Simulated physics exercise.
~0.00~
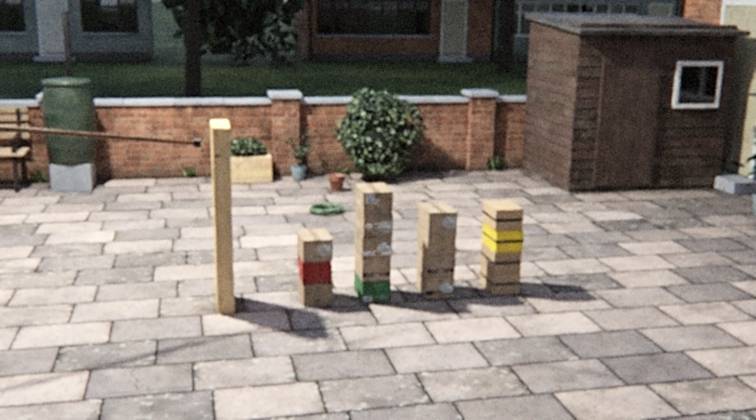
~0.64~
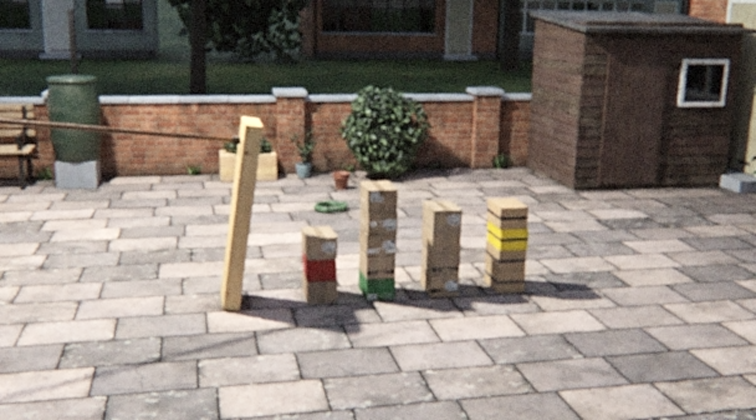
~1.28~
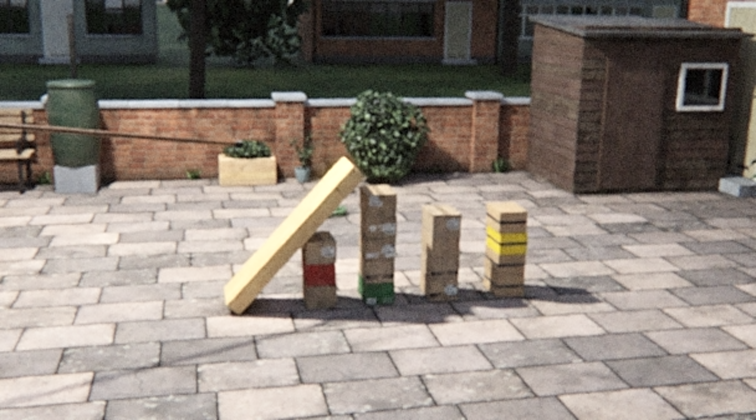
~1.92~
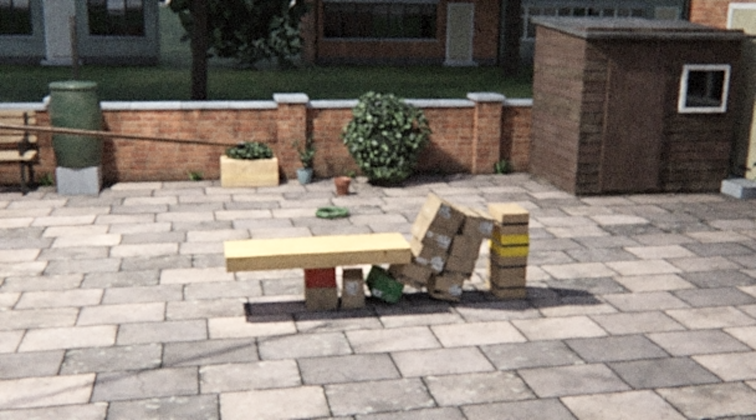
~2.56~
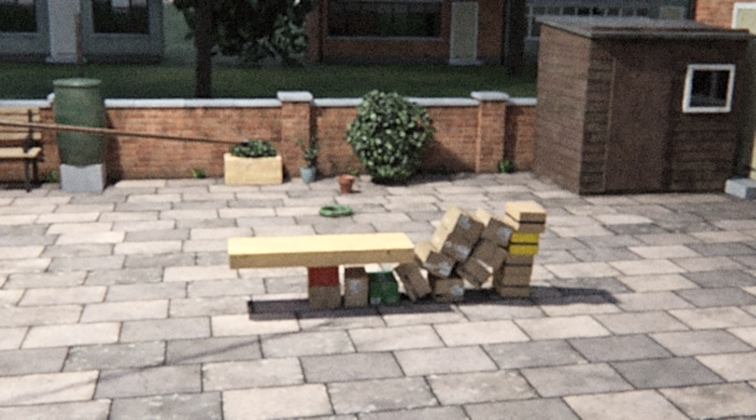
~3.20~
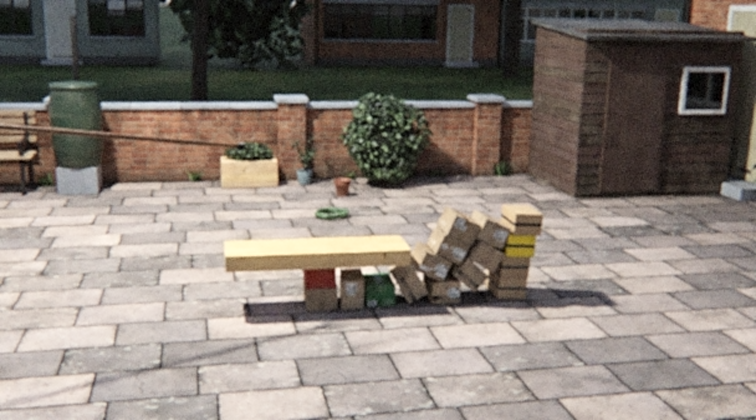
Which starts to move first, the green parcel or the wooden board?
The wooden board moves first, tipping to the right while the green parcel is still in its place. The green parcel shifts only later, as the columns collapse.
